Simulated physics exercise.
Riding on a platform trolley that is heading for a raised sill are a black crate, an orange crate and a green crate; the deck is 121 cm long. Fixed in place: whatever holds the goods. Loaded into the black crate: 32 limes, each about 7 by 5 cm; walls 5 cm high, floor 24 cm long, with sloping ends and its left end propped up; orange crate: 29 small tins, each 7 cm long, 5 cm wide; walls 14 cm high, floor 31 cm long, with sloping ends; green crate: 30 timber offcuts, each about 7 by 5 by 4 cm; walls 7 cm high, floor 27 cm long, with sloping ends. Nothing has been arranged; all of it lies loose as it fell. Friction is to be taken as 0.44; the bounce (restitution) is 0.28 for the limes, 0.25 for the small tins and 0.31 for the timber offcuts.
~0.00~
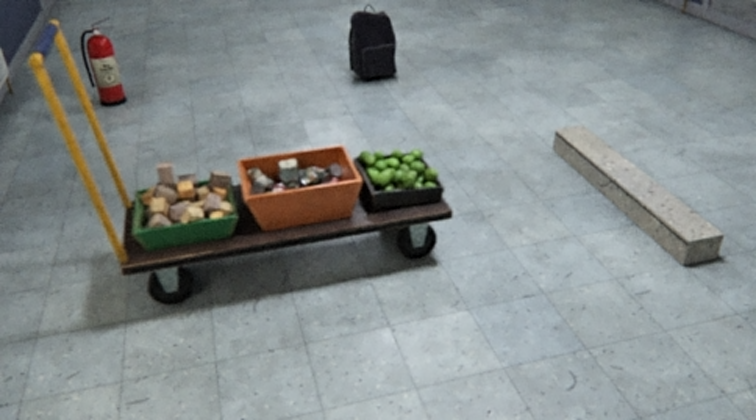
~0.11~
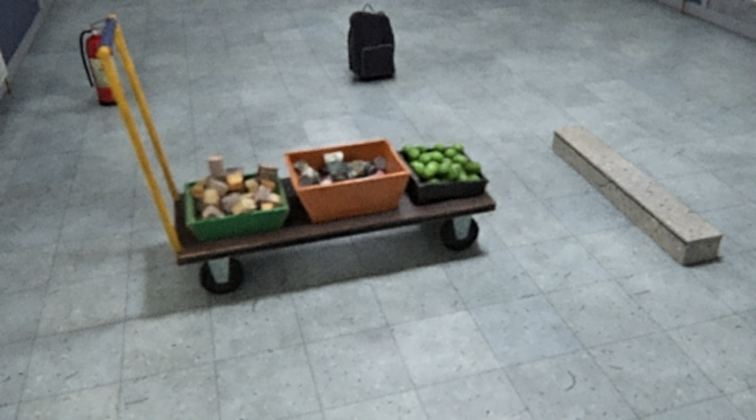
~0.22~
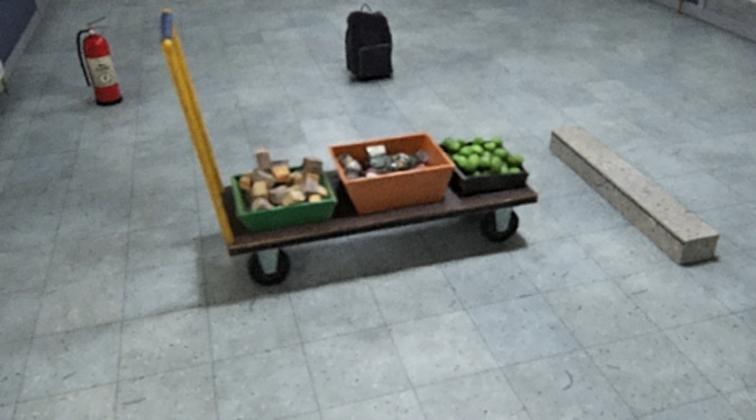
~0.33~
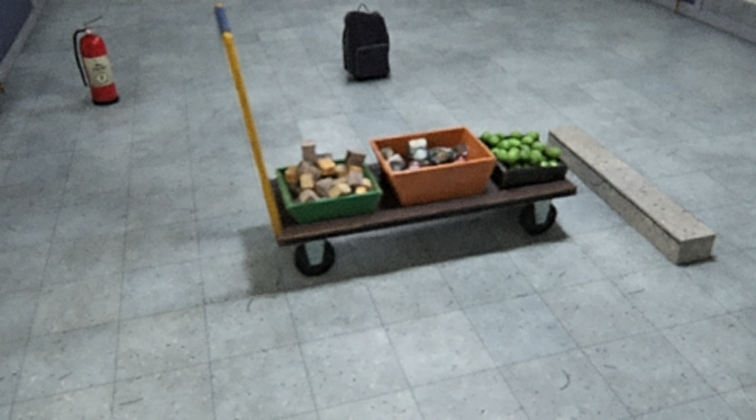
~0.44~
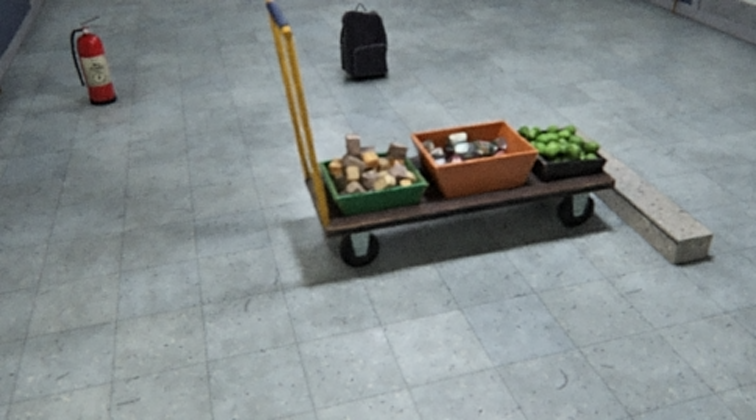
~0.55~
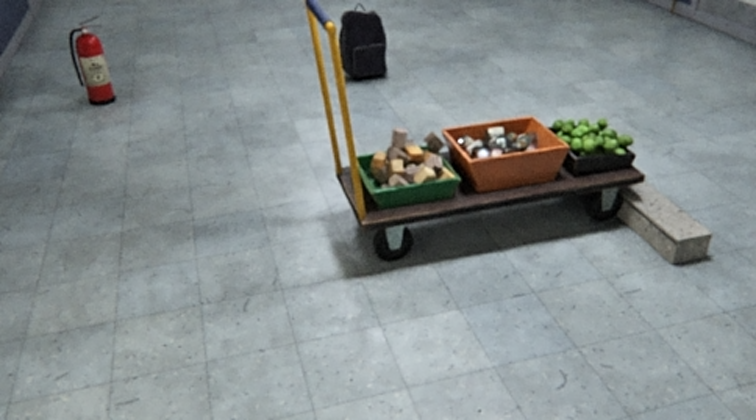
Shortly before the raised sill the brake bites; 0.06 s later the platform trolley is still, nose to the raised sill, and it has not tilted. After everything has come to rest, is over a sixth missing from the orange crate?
No, under a sixth is missing.
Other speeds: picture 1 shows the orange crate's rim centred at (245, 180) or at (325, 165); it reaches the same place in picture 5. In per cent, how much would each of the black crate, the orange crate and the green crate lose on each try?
Black crate 40 and 20, orange crate 0 and 0, green crate 10 and 10 per cent.
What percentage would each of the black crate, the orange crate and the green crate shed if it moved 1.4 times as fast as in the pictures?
Black crate 40, orange crate 0, green crate 20 per cent.
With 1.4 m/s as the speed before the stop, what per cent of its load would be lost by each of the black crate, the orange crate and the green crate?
Then the black crate sheds 20 per cent of its load, the orange crate 0 per cent, and the green crate 10 per cent.
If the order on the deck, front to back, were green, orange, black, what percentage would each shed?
With that order the black crate sheds 30 per cent of its load, the orange crate 0 per cent, and the green crate 10 per cent.
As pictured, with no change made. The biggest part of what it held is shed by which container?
Result: Black crate.
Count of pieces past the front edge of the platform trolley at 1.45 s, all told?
Close to 10.
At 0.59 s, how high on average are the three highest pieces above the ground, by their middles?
Close to 38 cm up.
After 0.59 s, black crate 30 in, 2 out, orange crate 29 in, 0 out and green crate 29 in, 1 out.
After 0.71 s, black crate 26 in, 6 out, orange crate 29 in, 0 out and green crate 28 in, 2 out.
After 0.94 s, black crate 23 in, 9 out, orange crate 29 in, 0 out and green crate 26 in, 4 out.
When it is over (at 1.45 s), black crate 22 in, 10 out, orange crate 29 in, 0 out and green crate 25 in, 5 out. Asked share, 0 of 29, 0 per cent.
